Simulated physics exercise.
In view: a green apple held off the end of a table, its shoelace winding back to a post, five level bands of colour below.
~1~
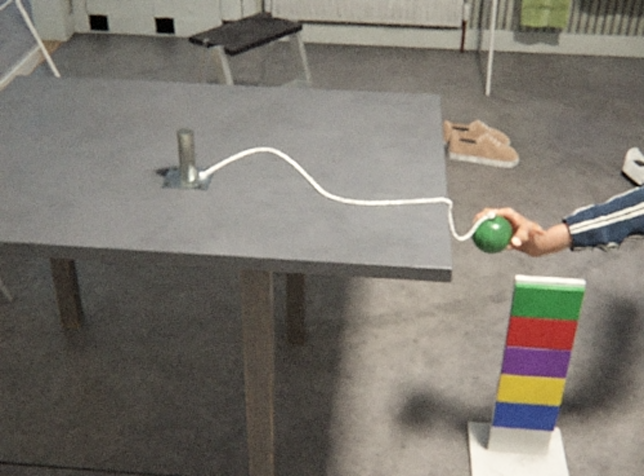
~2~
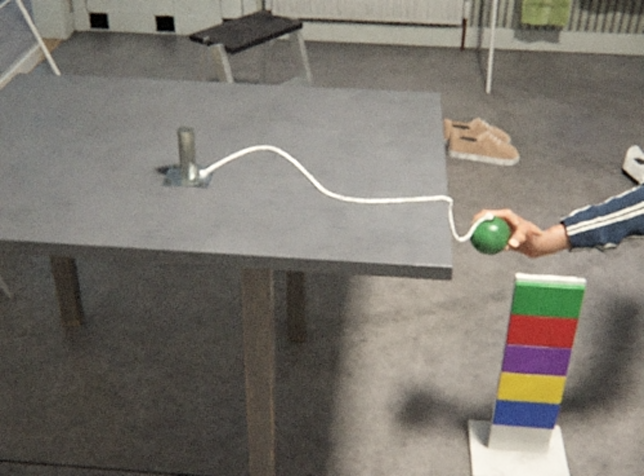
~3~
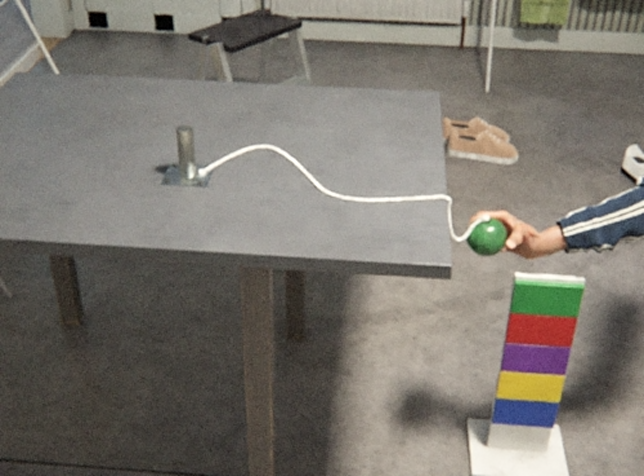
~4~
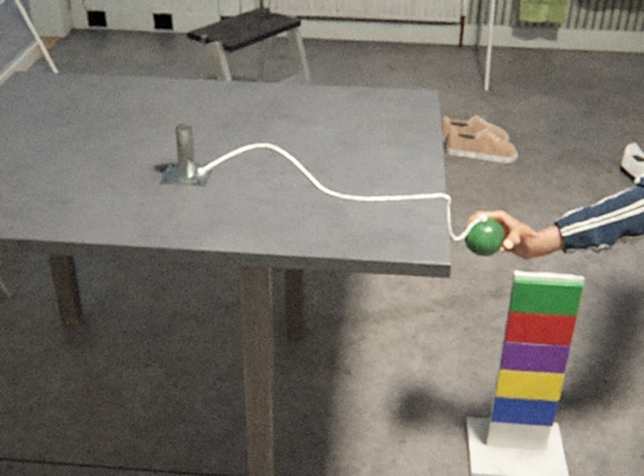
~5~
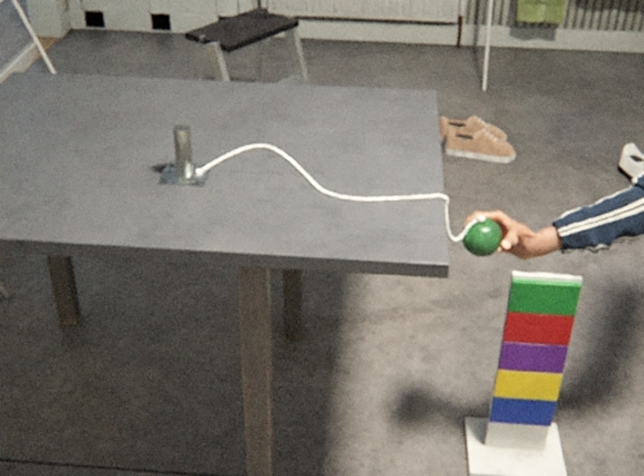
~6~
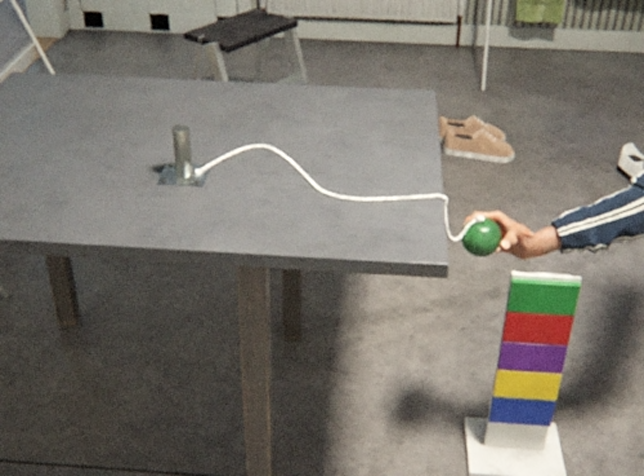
Beyond the table's right end, a hand holds a green apple on a white shoelace, barely moving.
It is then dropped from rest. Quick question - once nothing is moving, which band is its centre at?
The purple band, I would say.
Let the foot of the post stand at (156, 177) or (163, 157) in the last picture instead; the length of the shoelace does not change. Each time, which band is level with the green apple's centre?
First case: Red. Second case: Red.
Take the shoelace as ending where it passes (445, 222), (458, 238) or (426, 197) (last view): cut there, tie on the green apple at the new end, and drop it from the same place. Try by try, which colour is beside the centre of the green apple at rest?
Green; red; above them all.
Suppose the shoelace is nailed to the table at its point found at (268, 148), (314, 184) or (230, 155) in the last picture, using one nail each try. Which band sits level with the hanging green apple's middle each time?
Taking them in turn: Red; green; red.
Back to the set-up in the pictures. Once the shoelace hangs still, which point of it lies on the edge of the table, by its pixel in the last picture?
Near (360, 199).
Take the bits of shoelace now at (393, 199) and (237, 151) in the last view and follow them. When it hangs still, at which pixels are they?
The first moves to (442, 210), the second to (259, 175).
Soon after, apple near (392, 320); level with purple.
After that, apple near (441, 342); level with purple.
In the end, apple near (432, 340); level with purple. At purple.
